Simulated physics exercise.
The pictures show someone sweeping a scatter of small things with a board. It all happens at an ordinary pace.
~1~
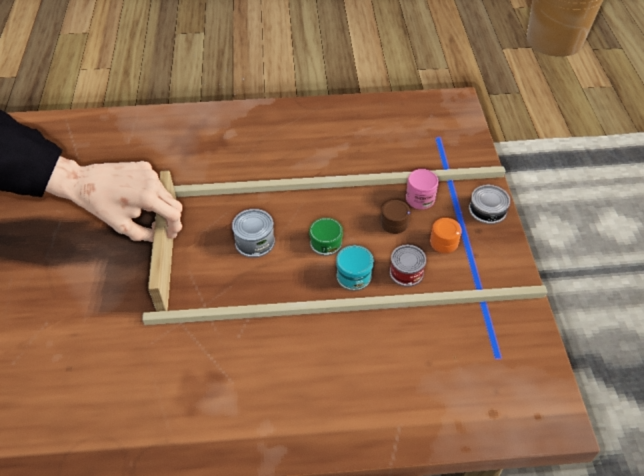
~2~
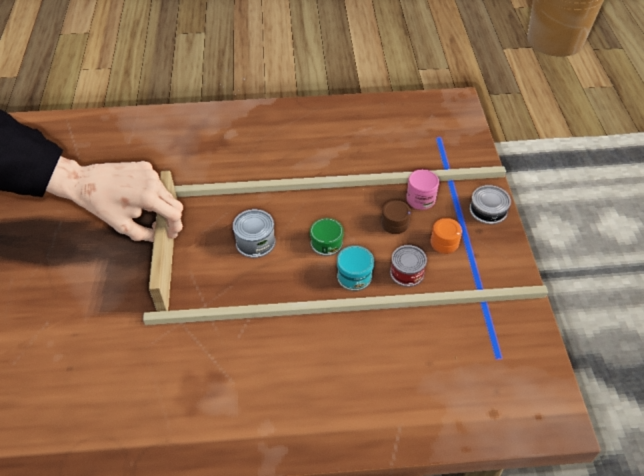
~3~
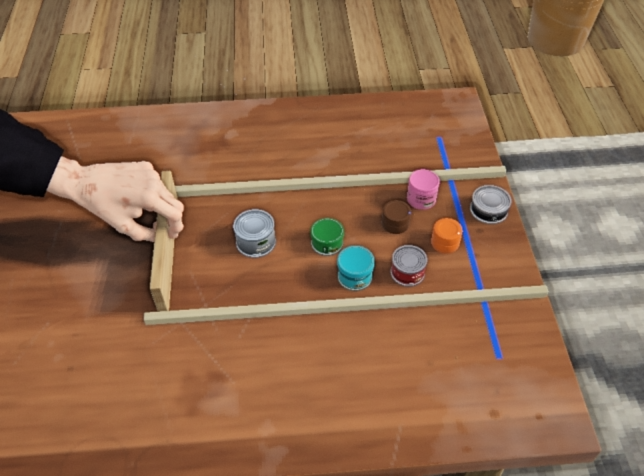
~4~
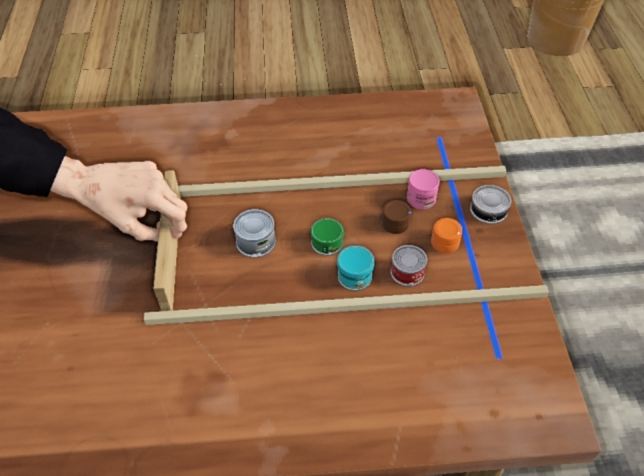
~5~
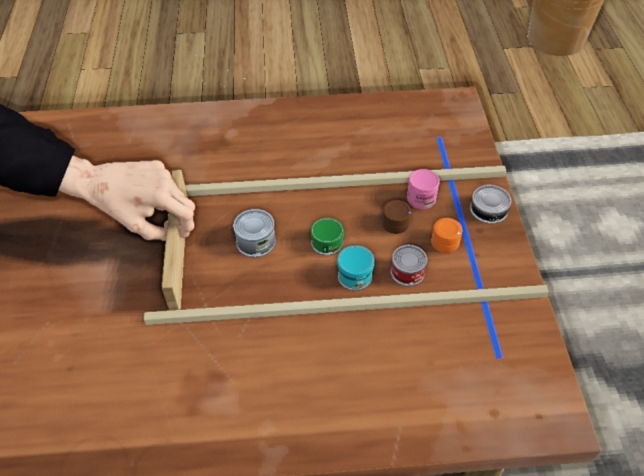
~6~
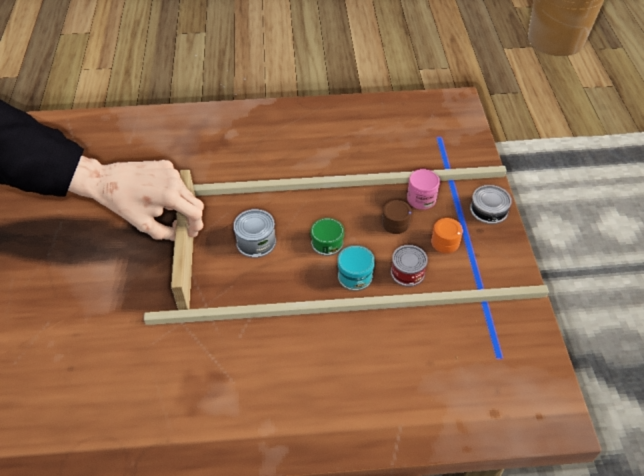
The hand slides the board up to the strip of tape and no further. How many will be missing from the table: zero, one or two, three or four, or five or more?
Outcome: The number that fall off is one or two.
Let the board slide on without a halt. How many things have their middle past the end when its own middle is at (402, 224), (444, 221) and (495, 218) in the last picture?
In that order 0, 0 and 5.
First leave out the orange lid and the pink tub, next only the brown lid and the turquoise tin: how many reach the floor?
0 in the first case, 0 in the second.
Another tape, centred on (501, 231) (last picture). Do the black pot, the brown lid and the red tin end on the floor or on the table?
The black pot goes over, the brown lid drops off, the red tin falls.
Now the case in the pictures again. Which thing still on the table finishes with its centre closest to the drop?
It is the orange lid.
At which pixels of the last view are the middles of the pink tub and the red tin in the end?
About (469, 180), and the other about (530, 271).
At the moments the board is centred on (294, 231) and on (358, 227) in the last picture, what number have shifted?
At the one place 2, at the other 5.
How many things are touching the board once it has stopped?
3 of them.
Soon after, none off yet; black pot at rest near (491, 204); orange lid at rest near (447, 236); pink tub at rest near (423, 190).
After that, none off yet; black pot at rest near (491, 204); orange lid moving near (455, 235); pink tub at rest near (424, 188).
In the end, the number that fall off is one or two; gone, black pot.
